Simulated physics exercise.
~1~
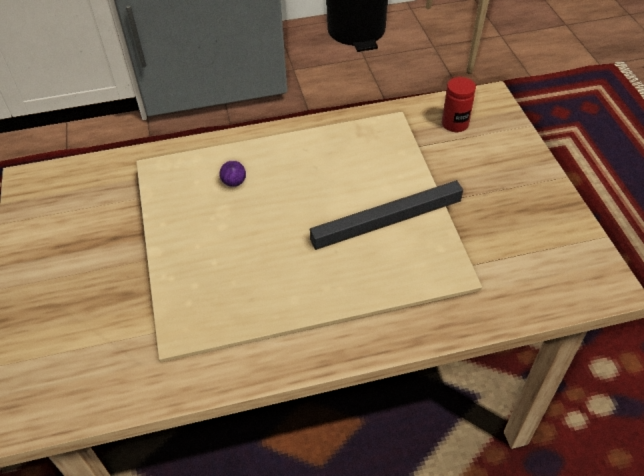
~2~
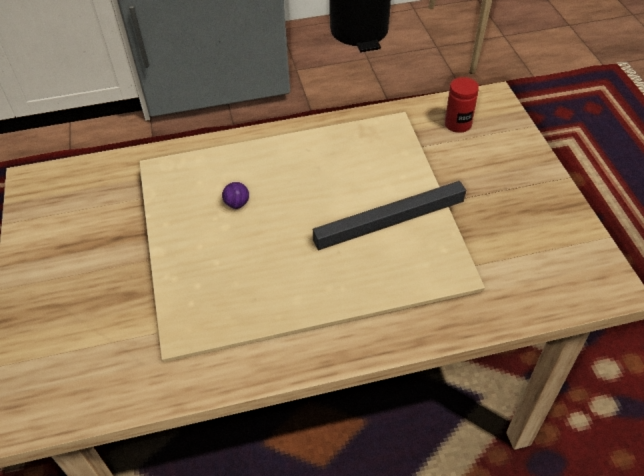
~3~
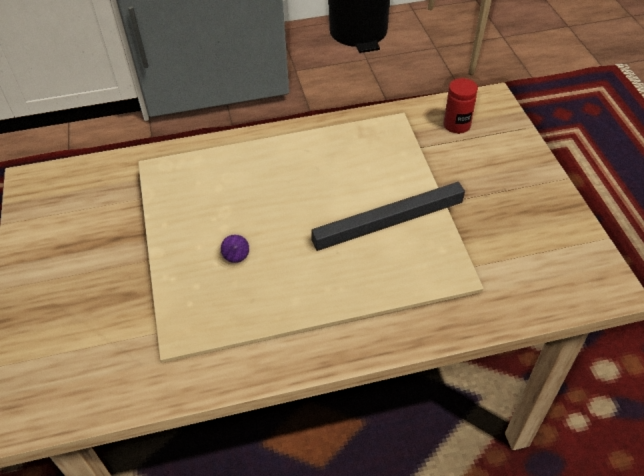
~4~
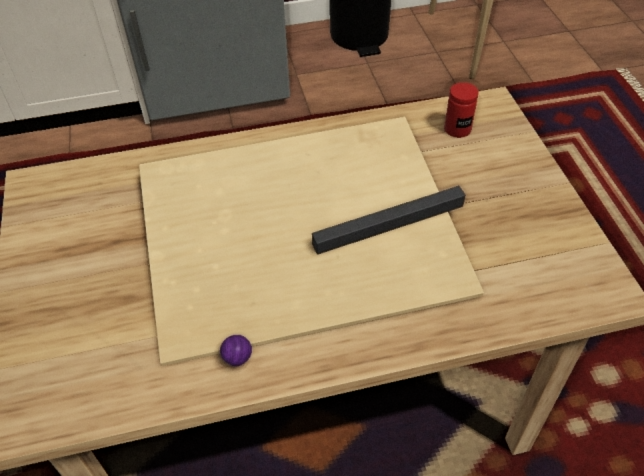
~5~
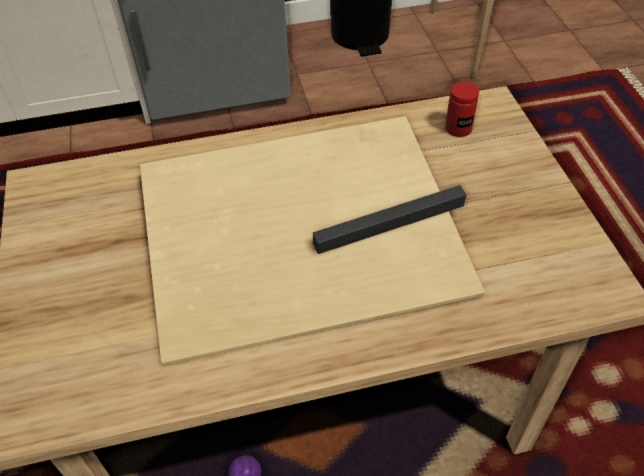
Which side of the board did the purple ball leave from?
It rolled off the near side of the board and ended up below the table's front edge.
